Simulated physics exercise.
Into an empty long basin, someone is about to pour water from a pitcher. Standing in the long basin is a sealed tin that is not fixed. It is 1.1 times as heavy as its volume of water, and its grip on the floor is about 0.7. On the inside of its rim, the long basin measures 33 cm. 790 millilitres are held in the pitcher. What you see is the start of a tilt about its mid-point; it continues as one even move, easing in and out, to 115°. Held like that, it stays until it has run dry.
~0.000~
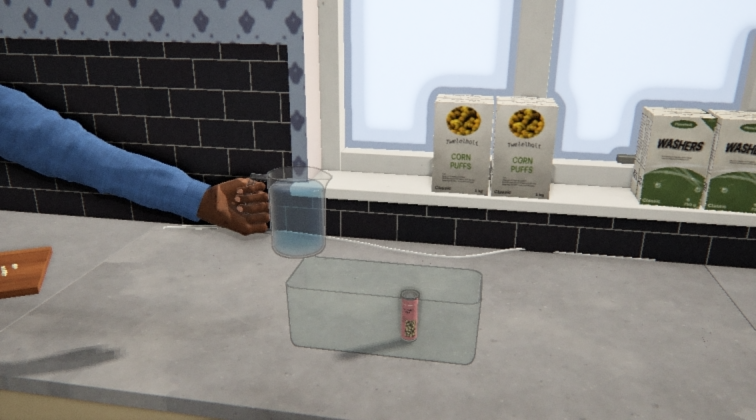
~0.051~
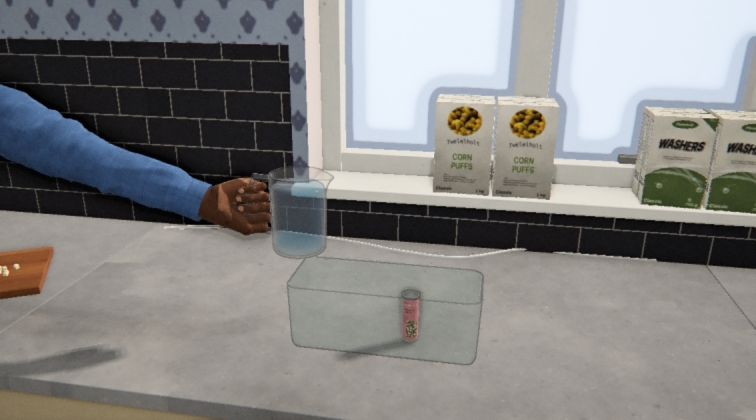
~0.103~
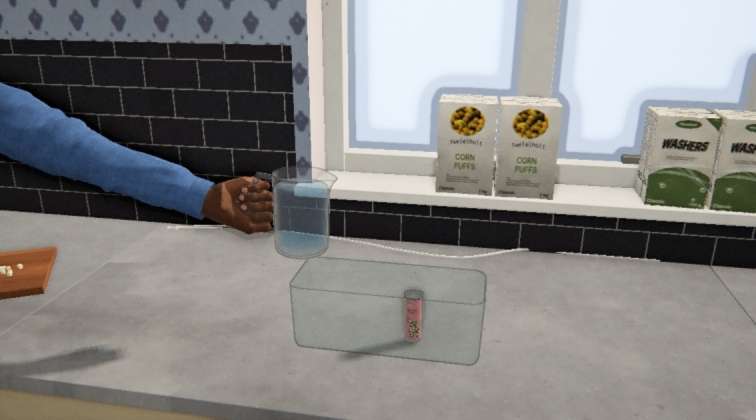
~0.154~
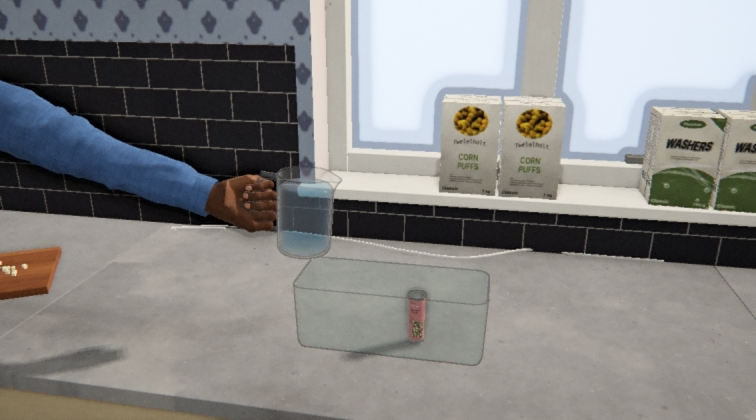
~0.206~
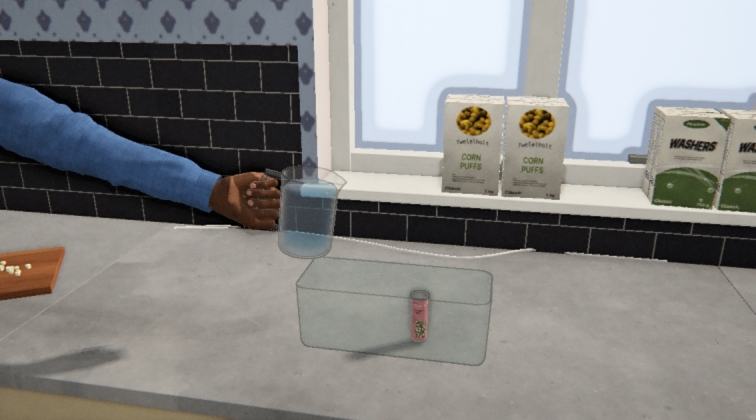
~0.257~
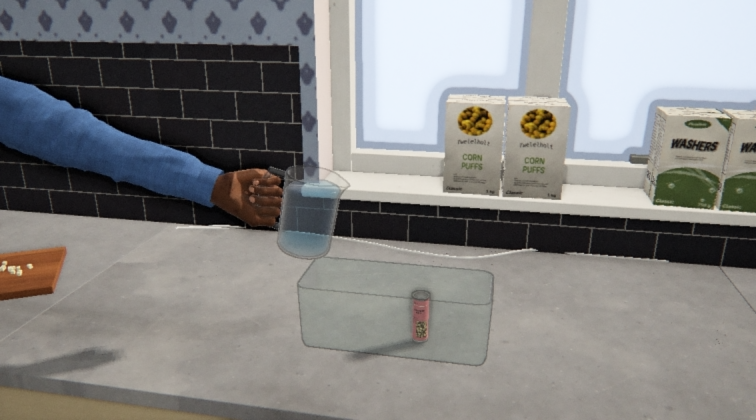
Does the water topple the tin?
I reckon it can hold on.
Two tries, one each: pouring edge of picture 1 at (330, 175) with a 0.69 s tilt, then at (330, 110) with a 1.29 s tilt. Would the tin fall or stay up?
The tin stays vertical the first time and overturns the second time.
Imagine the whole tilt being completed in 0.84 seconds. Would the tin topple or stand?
Then the tin does not tip.
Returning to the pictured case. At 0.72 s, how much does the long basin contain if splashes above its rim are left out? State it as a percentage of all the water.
Roughly 4 per cent.
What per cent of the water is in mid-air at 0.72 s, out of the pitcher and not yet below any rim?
Share: Roughly 12 per cent.
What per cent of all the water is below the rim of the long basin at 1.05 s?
About 56 %.
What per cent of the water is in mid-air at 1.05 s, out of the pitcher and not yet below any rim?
I'd put it at about 16 per cent of the liquid.
After 0.72 s the tilt is 68° and 84 per cent is still to pour; the tin stands where it began.
After 1.05 s the tilt is 106° and 29 per cent is still to pour; the tin stands where it began.
After 1.41 s the tilt is 115° and 1 per cent is still to pour; the tin stands where it began.
After 1.79 s the tilt is 115° and 0 per cent is still to pour; the tin stands where it began.
In the end the tin stands where it began.
